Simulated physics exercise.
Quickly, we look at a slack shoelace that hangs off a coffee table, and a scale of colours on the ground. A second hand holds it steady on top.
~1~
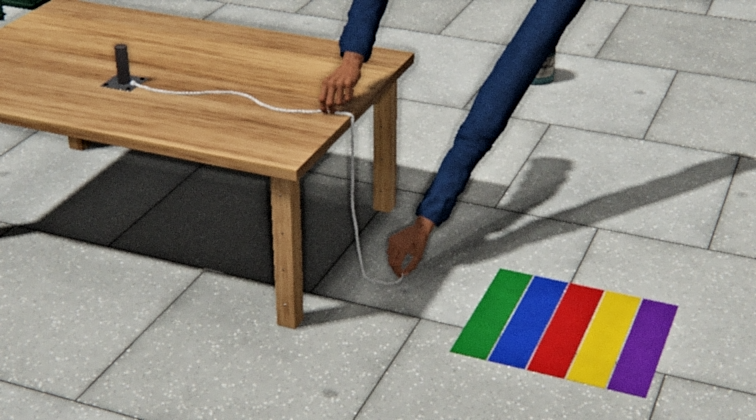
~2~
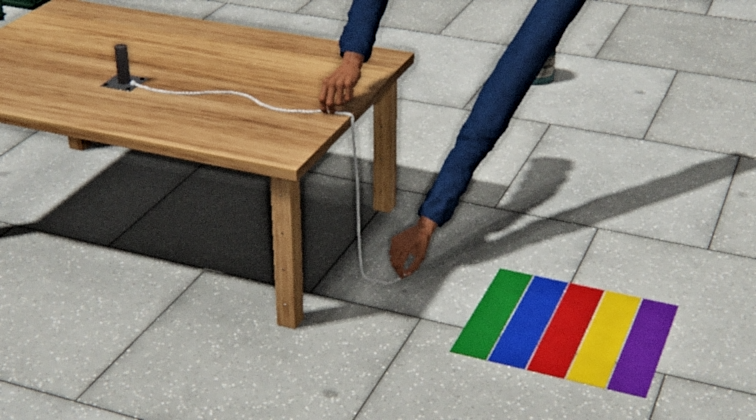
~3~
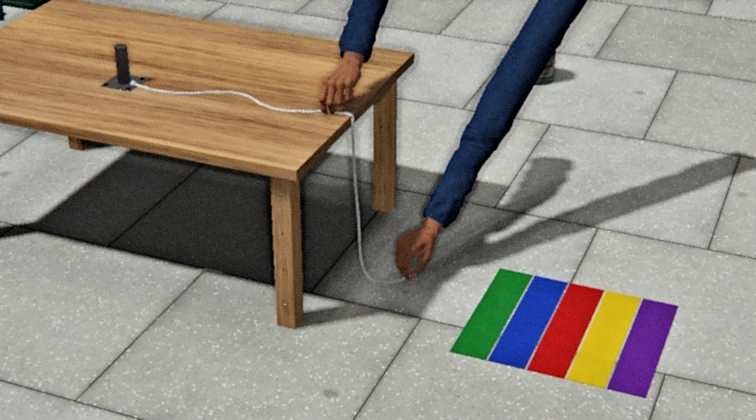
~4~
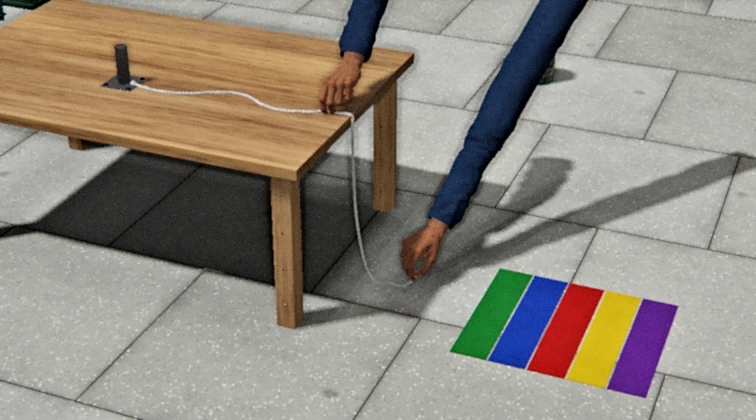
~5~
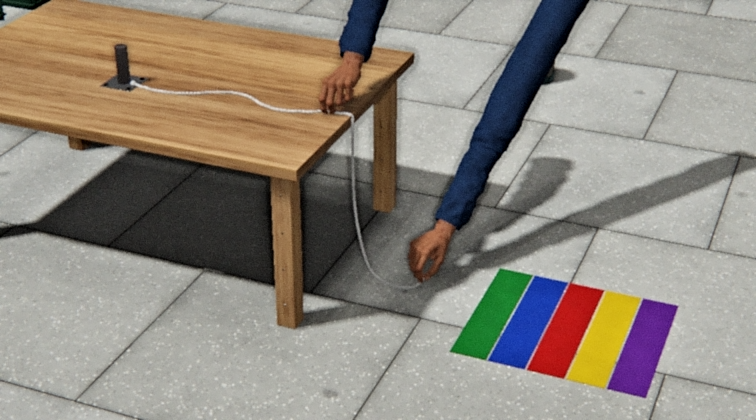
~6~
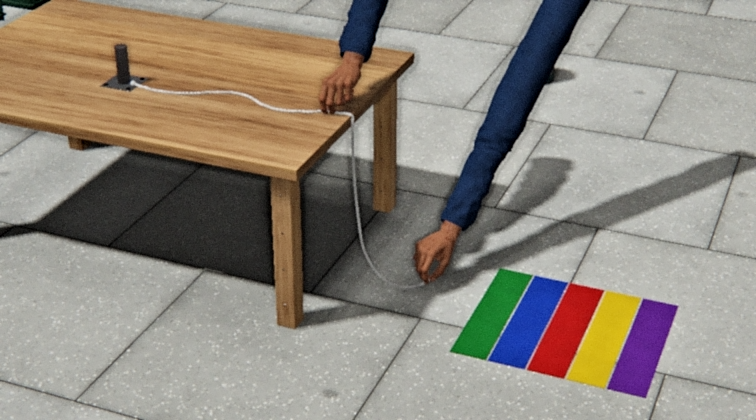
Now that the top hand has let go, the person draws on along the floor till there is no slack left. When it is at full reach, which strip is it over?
It is over the blue strip.
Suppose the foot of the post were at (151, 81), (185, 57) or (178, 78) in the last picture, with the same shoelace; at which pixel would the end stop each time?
The first try gives about (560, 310), the second about (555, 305) and the third about (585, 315).
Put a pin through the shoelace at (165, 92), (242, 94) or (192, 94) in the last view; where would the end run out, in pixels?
Per try (px, approx.): (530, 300), (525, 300), (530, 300).
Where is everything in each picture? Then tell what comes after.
The first frame shows end (402, 274); green (477, 339); blue (515, 348); red (553, 357); yellow (593, 366); purple (633, 375).
The second frame shows end (404, 275); shoelace through (157, 91) (235, 93) (291, 111) (353, 132) (358, 200) (361, 269).
The third frame shows end (410, 276).
The fourth frame shows end (416, 277); shoelace through (157, 91) (235, 93) (291, 111) (352, 132) (355, 199) (367, 269).
The fifth frame shows end (423, 279).
The sixth frame shows end (429, 280); shoelace through (157, 91) (235, 93) (291, 111) (352, 132) (356, 200) (374, 268).
A little later, end near (474, 290); short of the strips.
Next, end near (510, 298); over green.
When it is tight, end near (532, 302); over blue. It gets as far as the blue strip.
